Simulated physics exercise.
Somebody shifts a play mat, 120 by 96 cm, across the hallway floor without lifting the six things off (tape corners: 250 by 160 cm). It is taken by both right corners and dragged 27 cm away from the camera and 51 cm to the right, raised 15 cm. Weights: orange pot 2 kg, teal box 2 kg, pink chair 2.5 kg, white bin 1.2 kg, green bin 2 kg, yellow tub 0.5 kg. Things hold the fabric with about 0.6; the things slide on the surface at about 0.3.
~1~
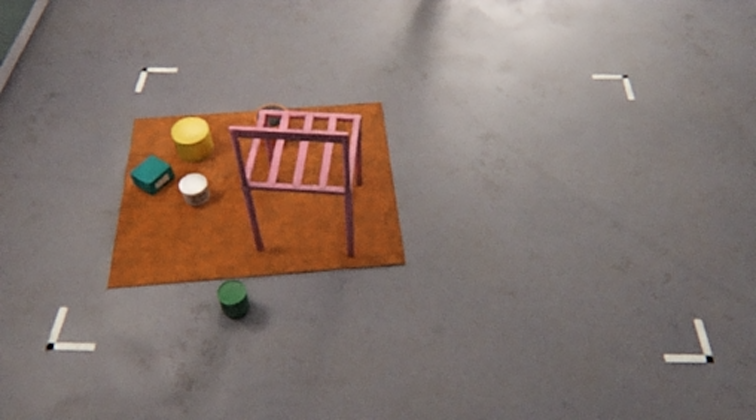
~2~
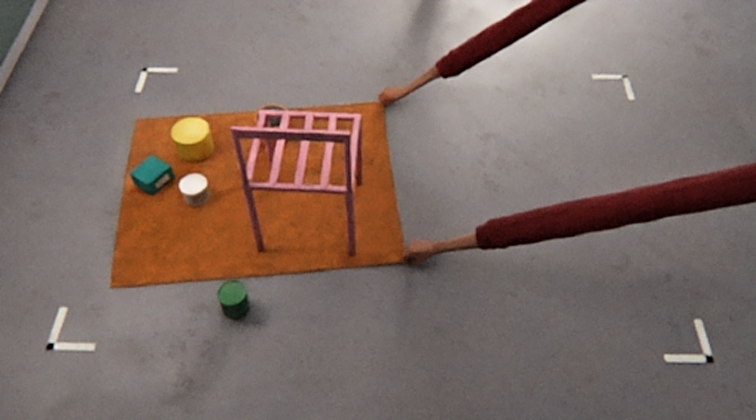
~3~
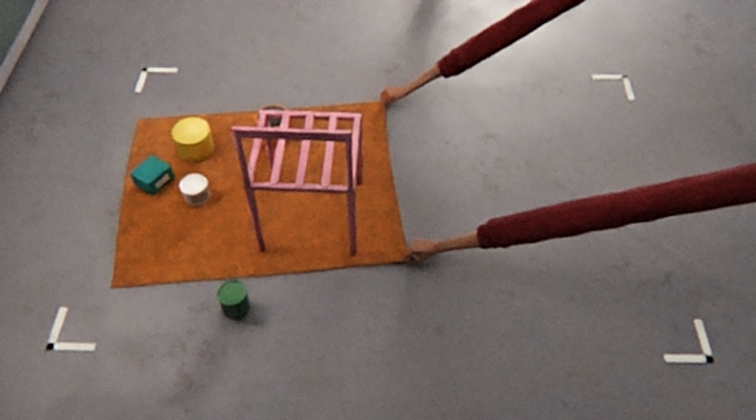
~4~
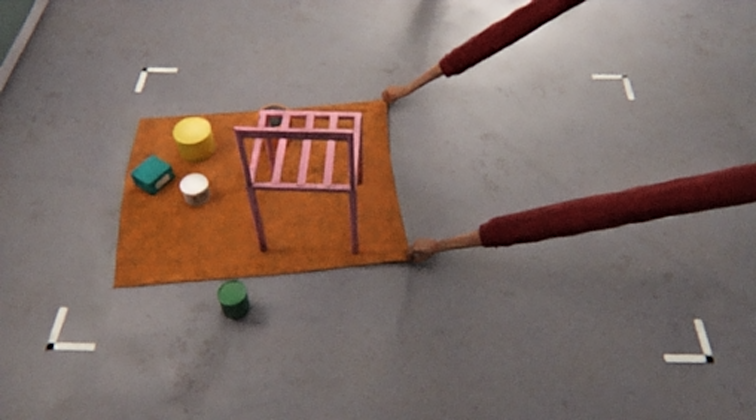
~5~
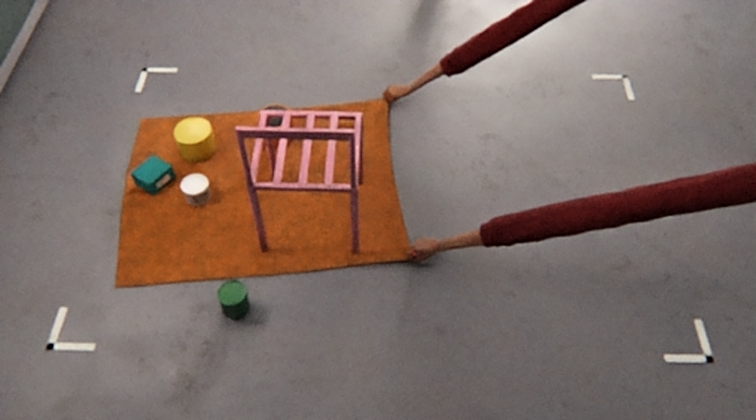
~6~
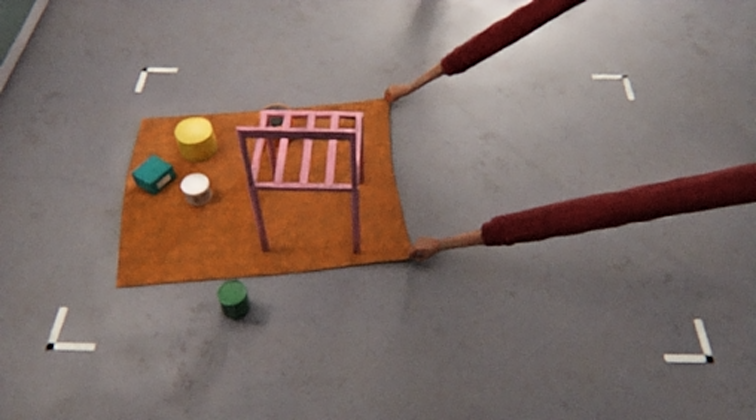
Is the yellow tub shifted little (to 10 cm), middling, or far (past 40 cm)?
The yellow tub reaches the top band.
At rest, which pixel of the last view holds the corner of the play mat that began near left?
Near (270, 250).
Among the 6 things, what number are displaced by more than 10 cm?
That makes 5.
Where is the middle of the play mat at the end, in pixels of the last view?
Around (390, 148).
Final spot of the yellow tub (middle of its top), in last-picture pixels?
Around (319, 100).
Next, middle of the play mat at (295, 176); yellow tub 17 cm off its start, orange pot 18 cm off its start, pink chair 18 cm off its start.
Then, middle of the play mat at (330, 165); yellow tub 33 cm off its start, pink chair 36 cm off its start, orange pot 35 cm off its start.
After that, middle of the play mat at (366, 155); yellow tub 50 cm off its start at (298, 105), orange pot 54 cm off its start at (380, 86), pink chair 53 cm off its start at (428, 109).
Later, middle of the play mat at (390, 148); yellow tub 60 cm off its start, pink chair 65 cm off its start, orange pot 64 cm off its start.
At the end, middle of the play mat at (390, 148); yellow tub 61 cm off its start at (319, 100), pink chair 65 cm off its start at (453, 102), orange pot 64 cm off its start at (399, 80), white bin 63 cm off its start at (334, 148).
